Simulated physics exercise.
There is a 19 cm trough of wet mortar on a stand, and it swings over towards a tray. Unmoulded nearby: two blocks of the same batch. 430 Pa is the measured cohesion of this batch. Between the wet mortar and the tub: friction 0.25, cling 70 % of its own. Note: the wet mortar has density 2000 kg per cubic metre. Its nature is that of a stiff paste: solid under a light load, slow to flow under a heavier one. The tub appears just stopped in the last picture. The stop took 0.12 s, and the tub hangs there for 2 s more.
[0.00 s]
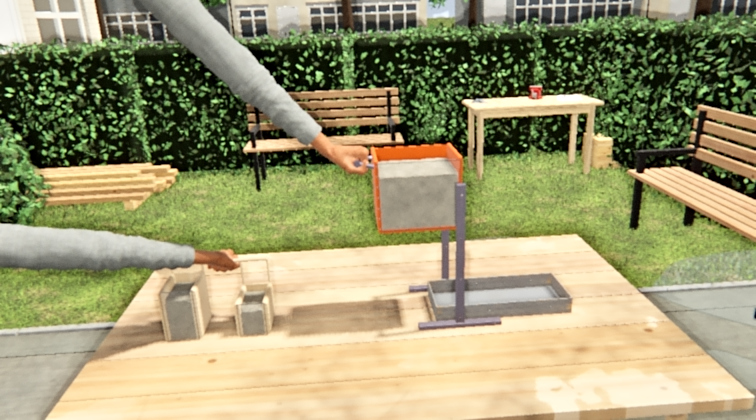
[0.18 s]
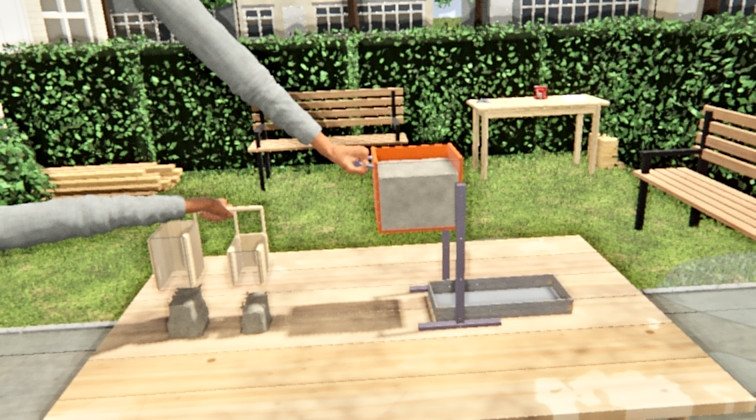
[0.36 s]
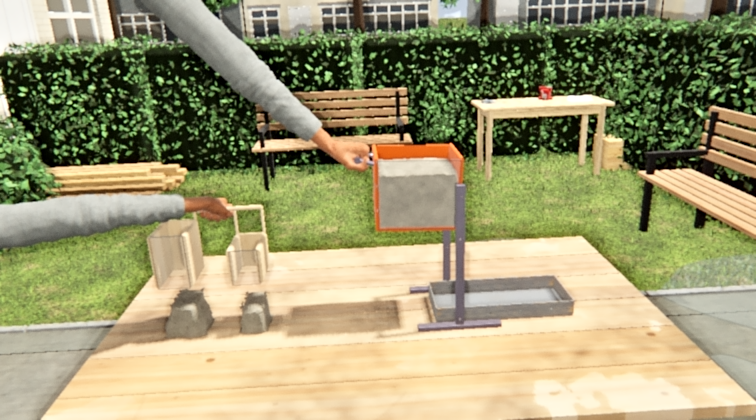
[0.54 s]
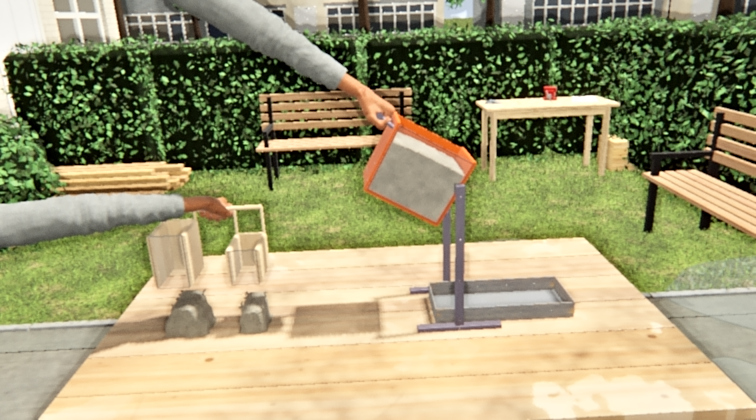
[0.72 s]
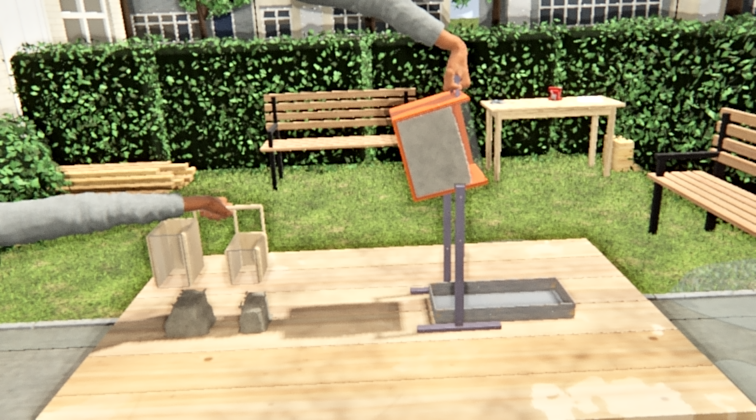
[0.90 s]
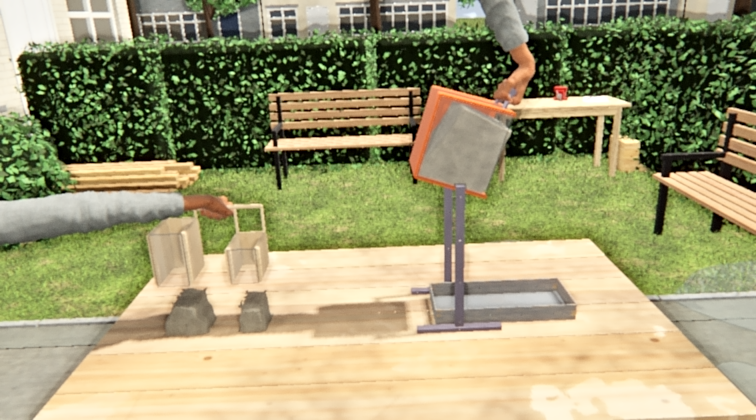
Two grey-sleeved arms reach in from the left over a pale wooden table in a garden, seen from slightly above, with a hedge, benches and a smaller table behind. One hand lifts two wooden moulds off two small grey blocks, which slump a little, while the other grips an orange tub of grey mortar on a purple stand. That hand then swings the tub up and over rightward, above a grey tray, as the view shifts slightly.
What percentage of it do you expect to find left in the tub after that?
About 24 percent is left in the tub.
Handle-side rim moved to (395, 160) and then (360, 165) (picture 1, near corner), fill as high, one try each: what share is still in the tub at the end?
First try about 30 per cent, second around 16 per cent.
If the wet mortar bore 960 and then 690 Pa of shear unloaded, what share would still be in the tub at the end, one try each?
12 in a hundred, followed by 8 in a hundred.
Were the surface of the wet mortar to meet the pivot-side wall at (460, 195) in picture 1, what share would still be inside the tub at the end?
I'd put it close to 40 in a hundred.
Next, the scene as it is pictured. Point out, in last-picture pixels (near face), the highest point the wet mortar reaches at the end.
Around (435, 167).
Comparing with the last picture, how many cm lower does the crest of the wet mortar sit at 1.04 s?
About 13 cm.
By 1.04 s, the tub is at 108 degrees and holds 43 %.
By 1.21 s, the tub is at 108 degrees and holds 25 %.
By 1.38 s, the tub is at 108 degrees and holds 24 %.
By 1.55 s, the tub is at 108 degrees and holds 24 %.
By 2.90 s, at the end, the tub is at 108 degrees and holds 24 %.
